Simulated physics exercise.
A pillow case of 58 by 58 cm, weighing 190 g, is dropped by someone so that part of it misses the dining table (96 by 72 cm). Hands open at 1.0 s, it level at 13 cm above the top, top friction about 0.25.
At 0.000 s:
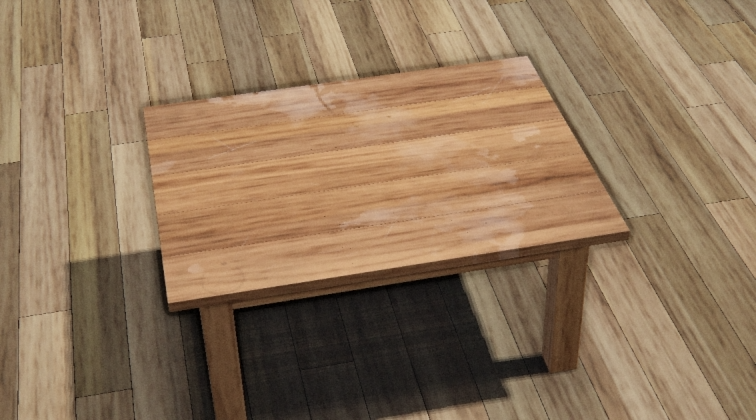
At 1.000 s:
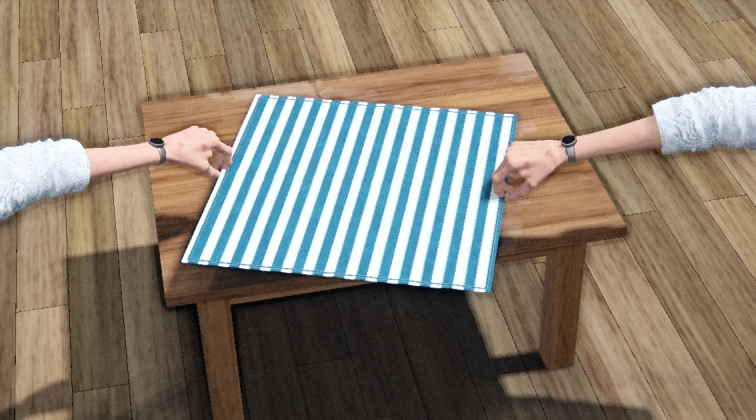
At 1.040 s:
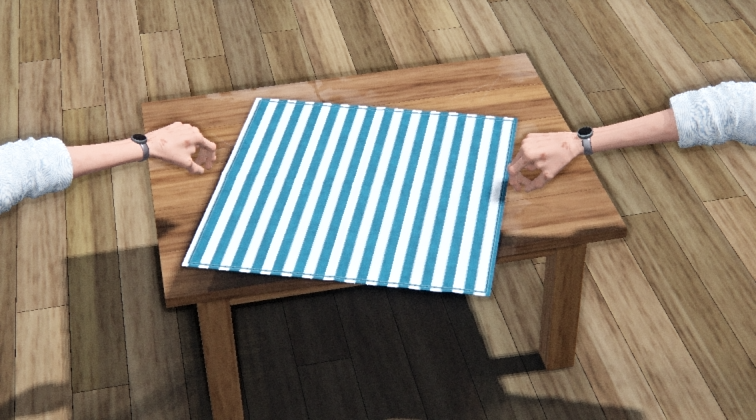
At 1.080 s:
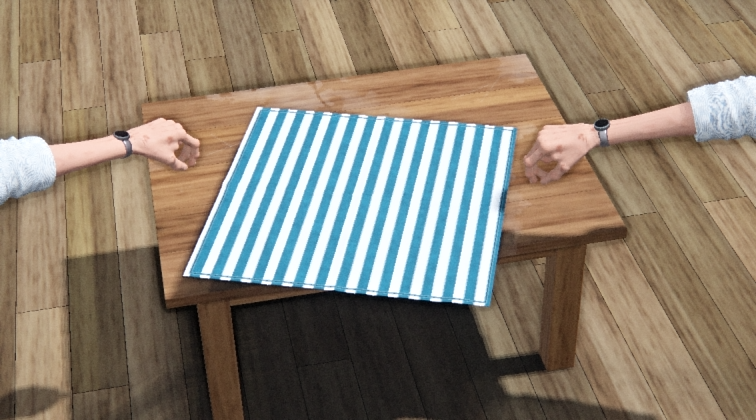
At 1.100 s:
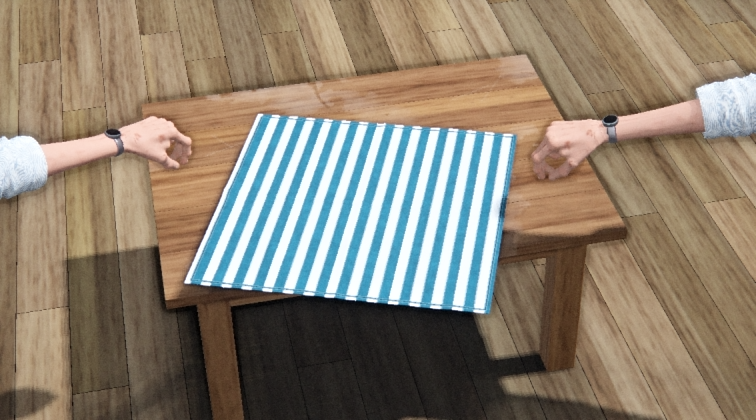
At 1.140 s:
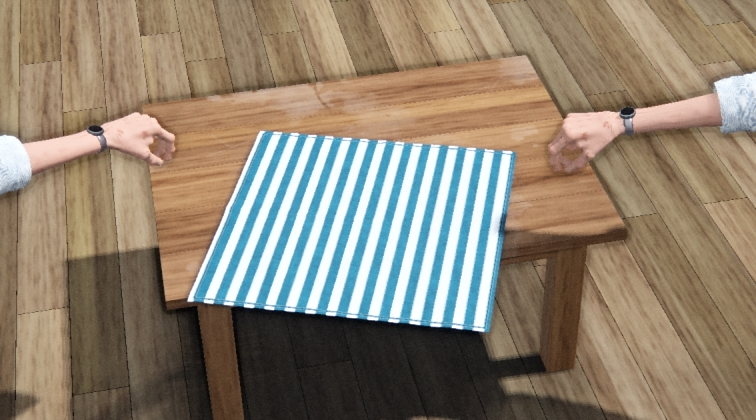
The footage shows a bare wooden table, then two hands holding a flat blue-and-white striped cloth above it; the hands open and draw apart to left and right as the cloth moves slightly lower, overlapping the table's near edge.
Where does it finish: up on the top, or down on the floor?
Down on the floor.
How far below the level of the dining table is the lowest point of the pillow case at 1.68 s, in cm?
It's hanging something like 40 cm below the top at that point.
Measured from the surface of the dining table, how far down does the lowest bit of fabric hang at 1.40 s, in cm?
Some 26 cm.
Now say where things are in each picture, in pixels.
In the first picture, shows, the bare dining table.
In the second picture, shows, pillow case corners (182, 262) (257, 95) (517, 115) (490, 293).
In the third picture, shows, pillow case corners (182, 266) (257, 98).
In the fourth picture, shows, pillow case corners (184, 276) (258, 108).
In the fifth picture, shows, pillow case corners (185, 283) (259, 115).
In the sixth picture, shows, pillow case corners (188, 301) (261, 132) (516, 153) (488, 332).
At 1.4 s, 55 % of the pillow case is still over the top.
At 1.7 s, 30 % of the pillow case is still over the top.
At 1.9 s, 0 % of the pillow case is still over the top.
At 2.2 s, 0 % of the pillow case is still over the top.
At 4.4 s, 0 % of the pillow case is still over the top.
